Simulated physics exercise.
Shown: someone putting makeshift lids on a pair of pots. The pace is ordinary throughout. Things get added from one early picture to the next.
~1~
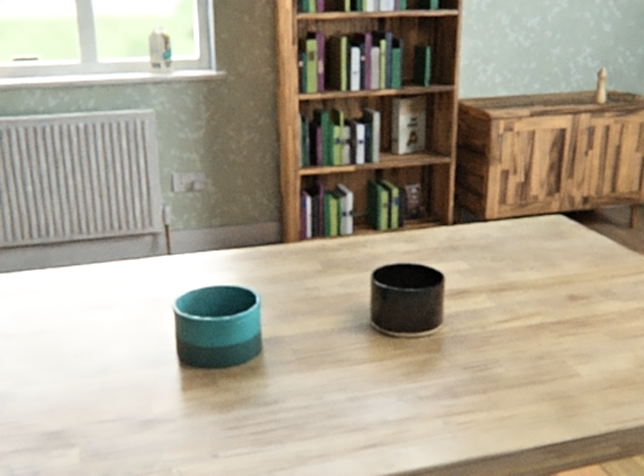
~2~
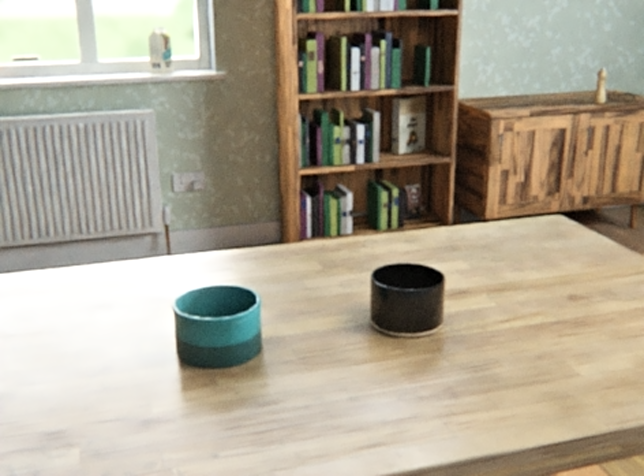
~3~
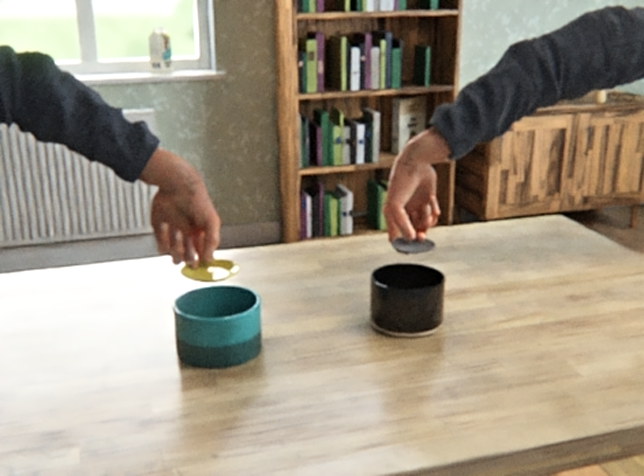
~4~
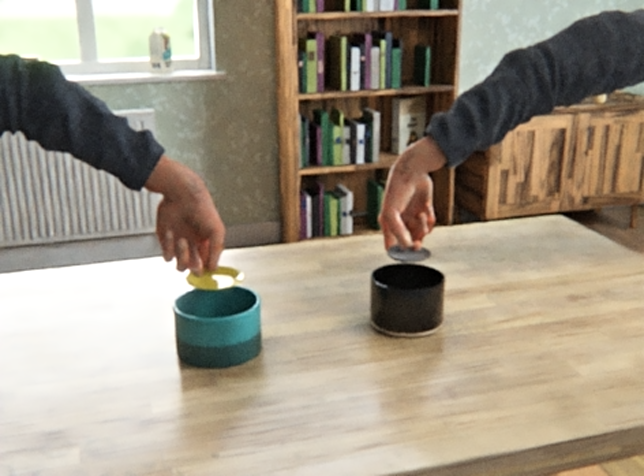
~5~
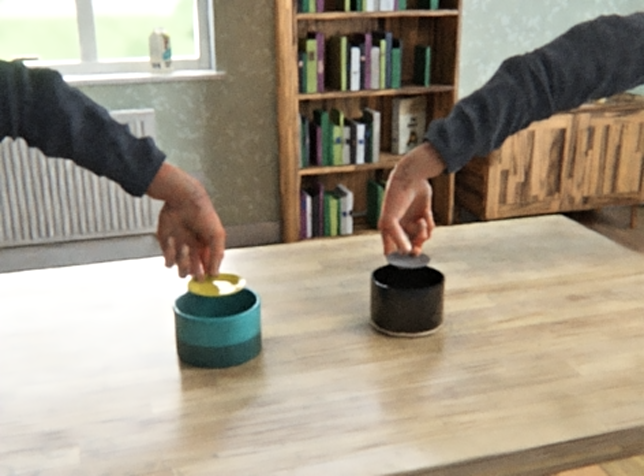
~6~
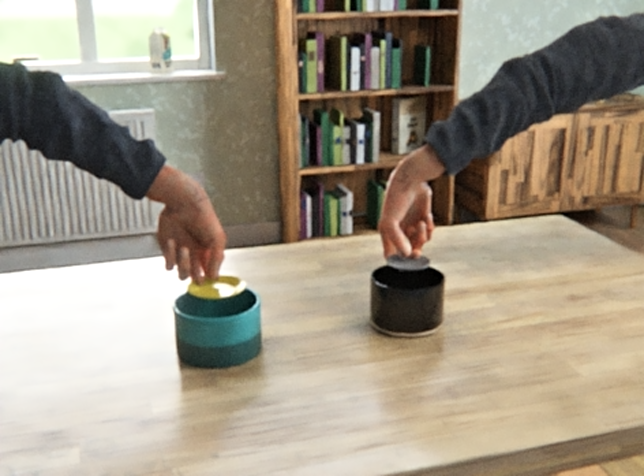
Two hands reach in and lower a yellow disc and a grey disc onto two pots.
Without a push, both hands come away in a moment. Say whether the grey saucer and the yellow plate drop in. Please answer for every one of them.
Grey saucer - drops through, yellow plate - drops through.
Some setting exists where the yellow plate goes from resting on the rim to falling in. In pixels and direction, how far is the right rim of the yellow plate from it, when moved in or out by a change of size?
About 12 pixels to the right.
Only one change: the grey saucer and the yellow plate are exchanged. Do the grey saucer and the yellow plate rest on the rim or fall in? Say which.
Swapped, the grey saucer tumbles in and the yellow plate tumbles in.
Then, 0.14 s after the last picture, grey saucer moved about its own width near (407, 293); yellow plate moved a little near (218, 320).
At rest, the grey saucer slips past the rim, near (407, 316); the yellow plate slips past the rim, near (219, 341).
